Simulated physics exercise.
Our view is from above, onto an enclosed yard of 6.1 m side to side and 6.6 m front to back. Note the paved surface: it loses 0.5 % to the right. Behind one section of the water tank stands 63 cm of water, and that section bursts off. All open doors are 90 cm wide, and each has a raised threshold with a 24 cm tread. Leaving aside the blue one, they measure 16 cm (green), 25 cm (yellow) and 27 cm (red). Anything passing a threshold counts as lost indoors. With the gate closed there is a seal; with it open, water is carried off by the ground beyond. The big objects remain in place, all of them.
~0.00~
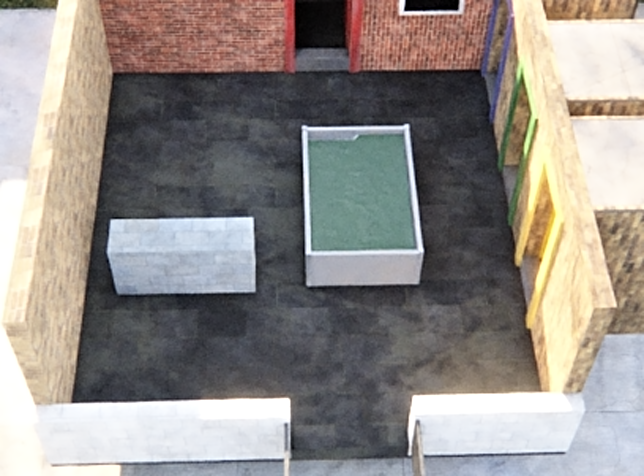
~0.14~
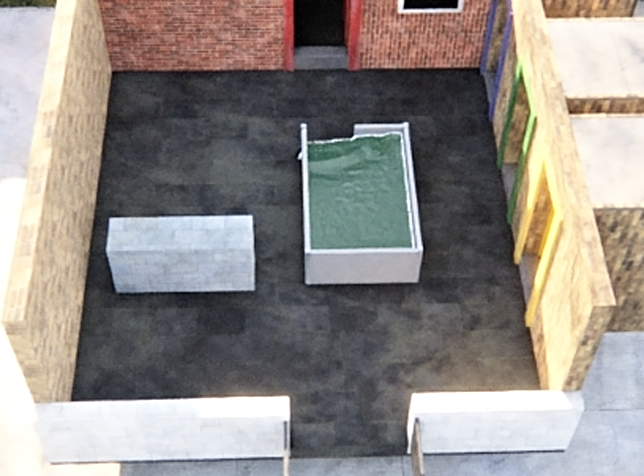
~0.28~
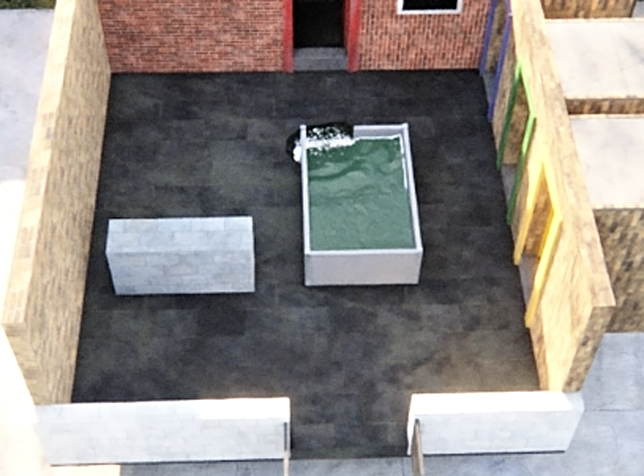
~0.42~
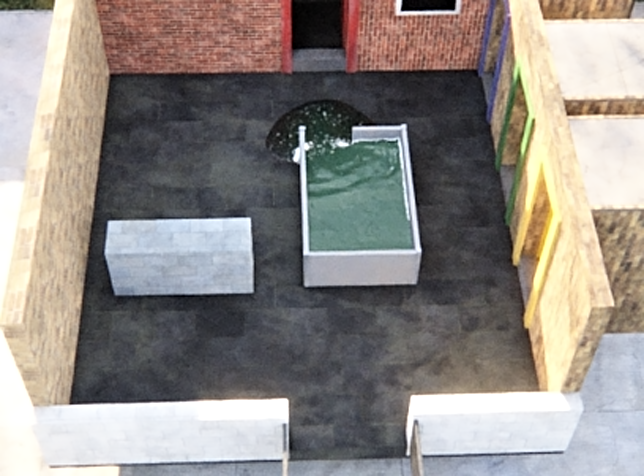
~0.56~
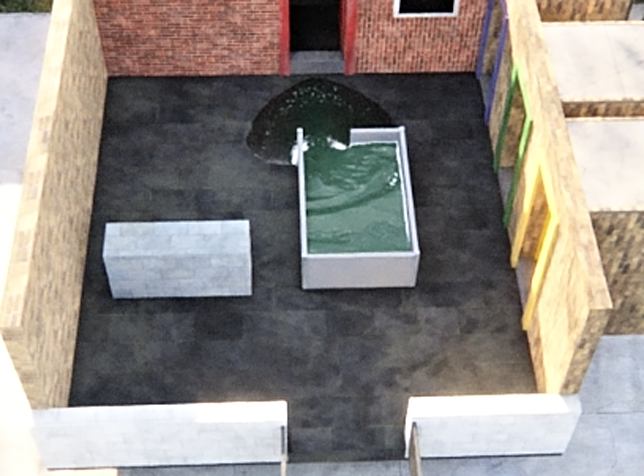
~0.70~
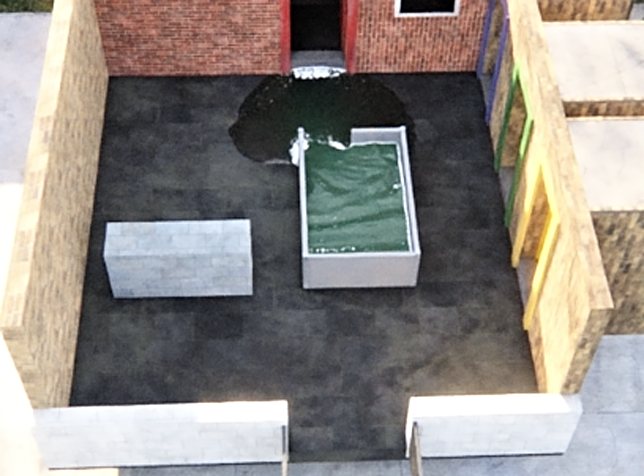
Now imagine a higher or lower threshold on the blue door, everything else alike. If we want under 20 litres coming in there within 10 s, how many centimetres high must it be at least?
About 16 centimetres.
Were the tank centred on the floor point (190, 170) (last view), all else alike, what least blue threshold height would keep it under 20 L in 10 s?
With that change, some 10.0 centimetres.
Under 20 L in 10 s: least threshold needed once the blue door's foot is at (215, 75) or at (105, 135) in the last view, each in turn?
In turn: Roughly 11.0 cm, roughly 10.0 cm.
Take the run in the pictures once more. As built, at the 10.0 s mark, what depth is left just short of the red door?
Lab note: Depth approx. 9.0 cm.
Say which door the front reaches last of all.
Last: Yellow.
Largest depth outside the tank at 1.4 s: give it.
32 cm.
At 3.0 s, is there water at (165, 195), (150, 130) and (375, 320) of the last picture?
In order: Untouched, soaked, untouched.
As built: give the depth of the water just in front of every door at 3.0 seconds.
Door by door, in centimetres - blue 20, green 2, yellow 0, red 22.
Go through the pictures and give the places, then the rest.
Still water, 63 cm deep, in the water tank at (360, 191); the blue door at (497, 50) is dry, in the first picture.
The front is at a hidden place, 0.2 m from the gap on the far side; 0.1 m2 of floor is wet, 63 cm left at the back, in the second picture.
Water pours out on the far side and has run 0.7 m, to (324, 127); about 9 cm deep outside, 63 cm at the back, in the third picture.
Water pours out on the far side and has run 1.3 m, to (318, 104); about 6 cm deep outside, 63 cm at the back, in the fourth picture.
The gap is on the far side, the front 1.8 m out at (311, 83); the back of the water tank holds 63 cm, in the fifth picture.
The front is at (278, 75), 2.0 m from the gap on the far side; 3.8 m2 of floor is wet, 59 cm left at the back; 1.5 m in a straight line remain to the blue door at (493, 51), in the sixth picture.
After 1.4 s water covers 15 % of the floor, deepest (32 cm) near (323, 159); it has not reached the blue door.
After 3.0 s water covers 30 % of the floor, deepest (24 cm) near (119, 88); 20 cm at the blue door, 27 litres in over its 11 cm threshold.
After 10.0 s water covers 90 % of the floor, deepest (9 cm) near (535, 427); 8 cm at the blue door, 85 litres in over its 11 cm threshold.
At the blue door as built, the water arrived by 2.0 s and peaked near 20 cm at 2.8 s.
With a threshold of 13.5 cm, 46 litres would have come in within the 10 s; with 18 cm, 12 litres. So under 20 litres takes about 16 cm.
